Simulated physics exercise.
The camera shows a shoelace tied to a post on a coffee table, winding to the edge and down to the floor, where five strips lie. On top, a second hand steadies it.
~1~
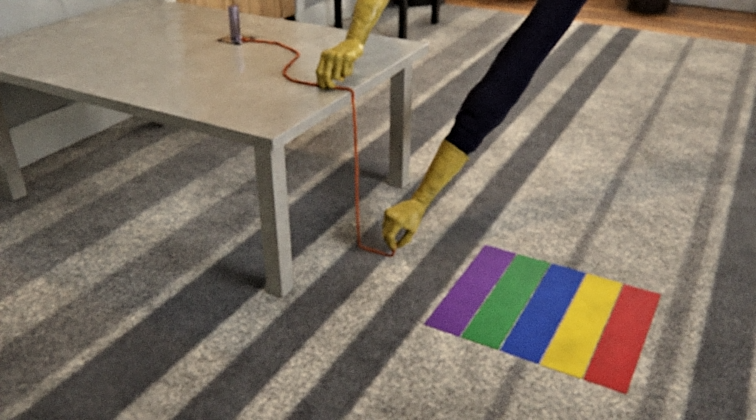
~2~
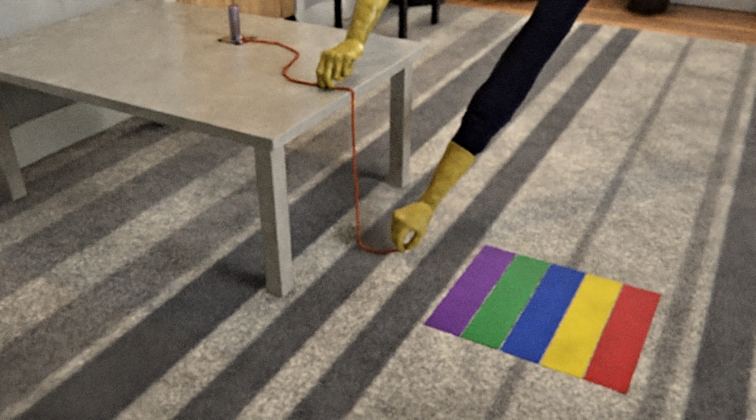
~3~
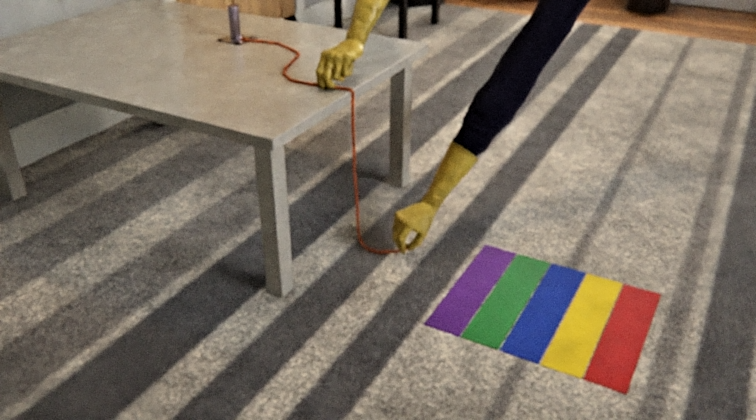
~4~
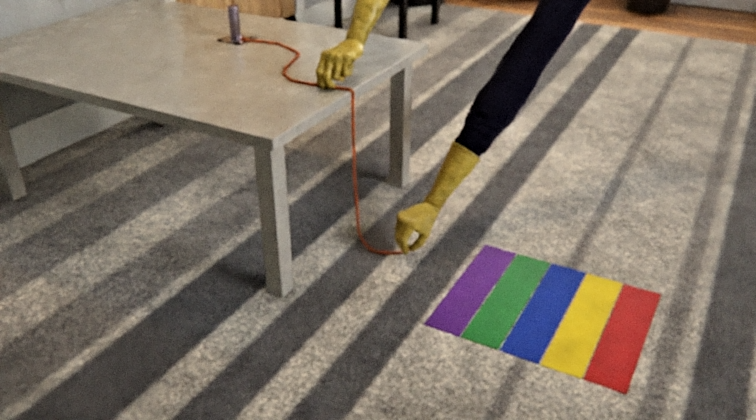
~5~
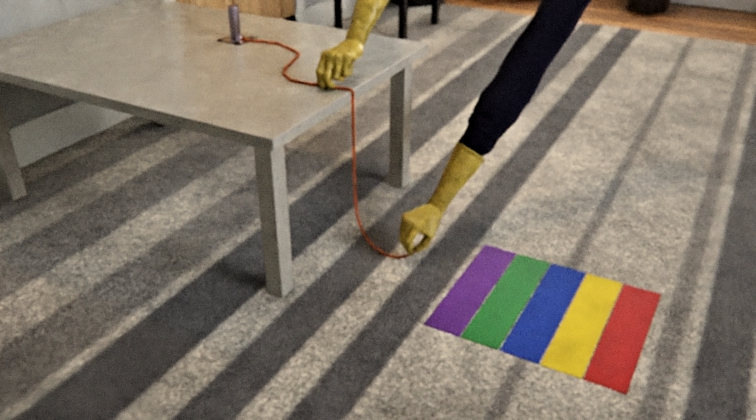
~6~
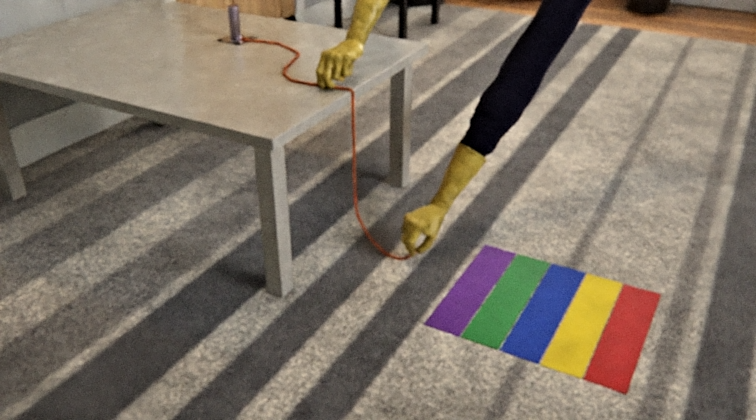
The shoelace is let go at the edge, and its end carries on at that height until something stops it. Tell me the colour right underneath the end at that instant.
Right underneath is blue.
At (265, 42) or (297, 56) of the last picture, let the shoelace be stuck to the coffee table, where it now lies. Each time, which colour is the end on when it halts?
In order: Blue, then blue.
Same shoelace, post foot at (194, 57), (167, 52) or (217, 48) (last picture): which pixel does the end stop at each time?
About (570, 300), (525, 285) and (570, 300).
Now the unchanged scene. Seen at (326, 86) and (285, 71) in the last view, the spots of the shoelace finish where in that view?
One ends up around (373, 102), the other around (326, 73).
Soon after, end near (482, 272); over purple.
Then, end near (529, 286); over green.
At full stretch, end near (560, 295); over blue. The blue one.
